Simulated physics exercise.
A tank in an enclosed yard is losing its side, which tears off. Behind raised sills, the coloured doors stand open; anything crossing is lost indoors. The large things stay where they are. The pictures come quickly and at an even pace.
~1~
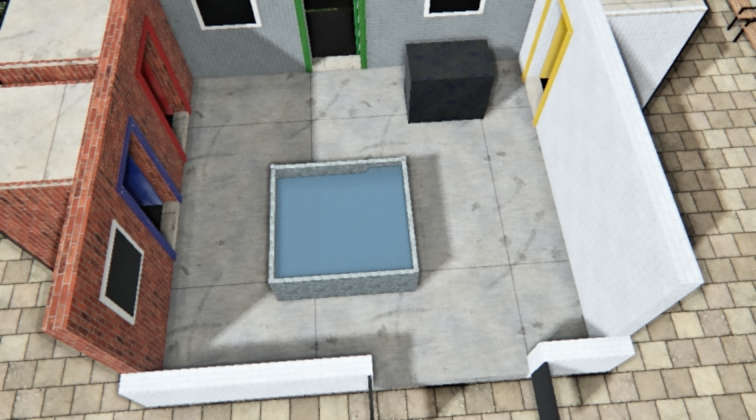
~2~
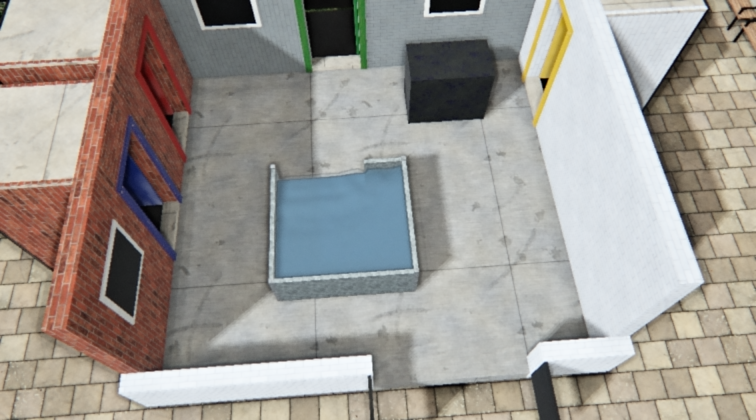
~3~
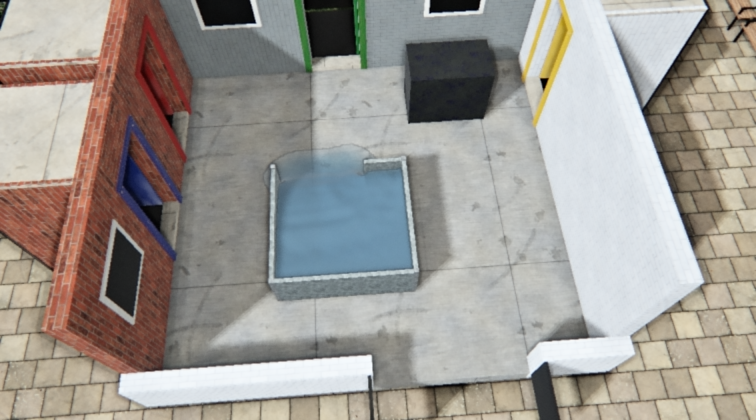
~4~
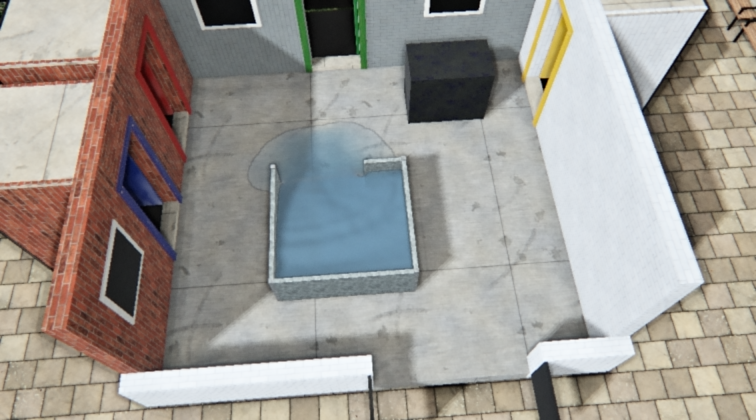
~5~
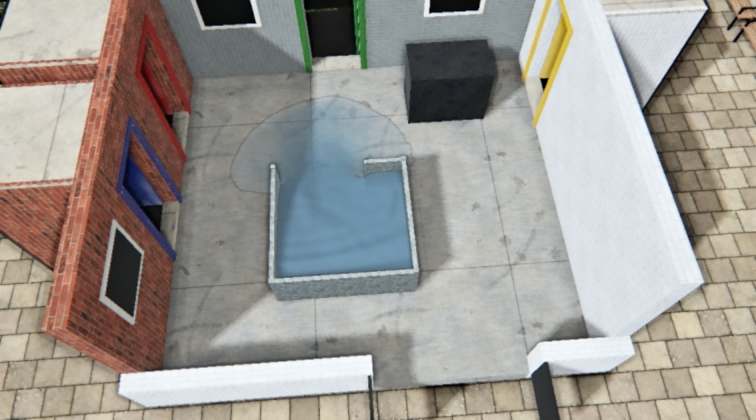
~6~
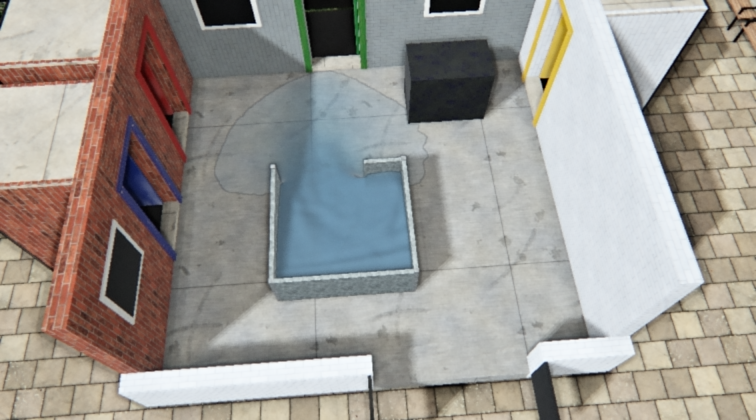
In an enclosed yard, an open tank's far side tears away and water pours through the gap, fanning across the concrete floor.
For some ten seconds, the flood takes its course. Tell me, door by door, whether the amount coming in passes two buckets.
At the yellow door it stays within two buckets; at the red door it passes two buckets; at the blue door it stays within two buckets; at the green door it passes two buckets.
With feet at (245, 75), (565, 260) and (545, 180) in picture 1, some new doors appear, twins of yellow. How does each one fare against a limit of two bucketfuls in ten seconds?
Log: Door one beats the mark; door two misses the mark; door three misses the mark.
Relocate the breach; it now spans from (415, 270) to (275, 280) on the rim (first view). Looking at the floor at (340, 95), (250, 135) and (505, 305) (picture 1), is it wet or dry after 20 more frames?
In turn: Untouched, then inundated, then inundated.
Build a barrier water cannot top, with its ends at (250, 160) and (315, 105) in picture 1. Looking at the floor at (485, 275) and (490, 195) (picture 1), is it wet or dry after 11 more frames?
Result, in order: Bone-dry / bone-dry.
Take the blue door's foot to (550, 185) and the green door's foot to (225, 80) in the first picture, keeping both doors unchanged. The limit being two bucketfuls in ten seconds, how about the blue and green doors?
Blue door: Undershoots; green door: Overshoots.
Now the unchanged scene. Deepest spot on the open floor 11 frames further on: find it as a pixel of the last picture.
Around (203, 83).
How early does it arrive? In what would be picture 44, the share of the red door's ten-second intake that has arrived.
I'd say some 95 per cent.
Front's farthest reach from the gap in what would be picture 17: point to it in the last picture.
Farthest reach: (512, 65).
A moment on, water covers 30 % of the floor; the yellow door not reached, the red door wet at the sill, nothing in, the blue door not reached, the green door over two buckets in.
Next, water covers 35 % of the floor; the yellow door not reached, the red door under two buckets in, the blue door not reached, the green door far over two buckets in.
Then, water covers 45 % of the floor; the yellow door wet at the sill, nothing in, the red door over two buckets in, the blue door wet at the sill, nothing in, the green door far over two buckets in.
Later, water covers 85 % of the floor; the yellow door wet at the sill, nothing in, the red door over two buckets in, the blue door wet at the sill, nothing in, the green door far over two buckets in.
In the end, water covers 95 % of the floor; the yellow door wet at the sill, nothing in, the red door over two buckets in, the blue door wet at the sill, nothing in, the green door far over two buckets in.
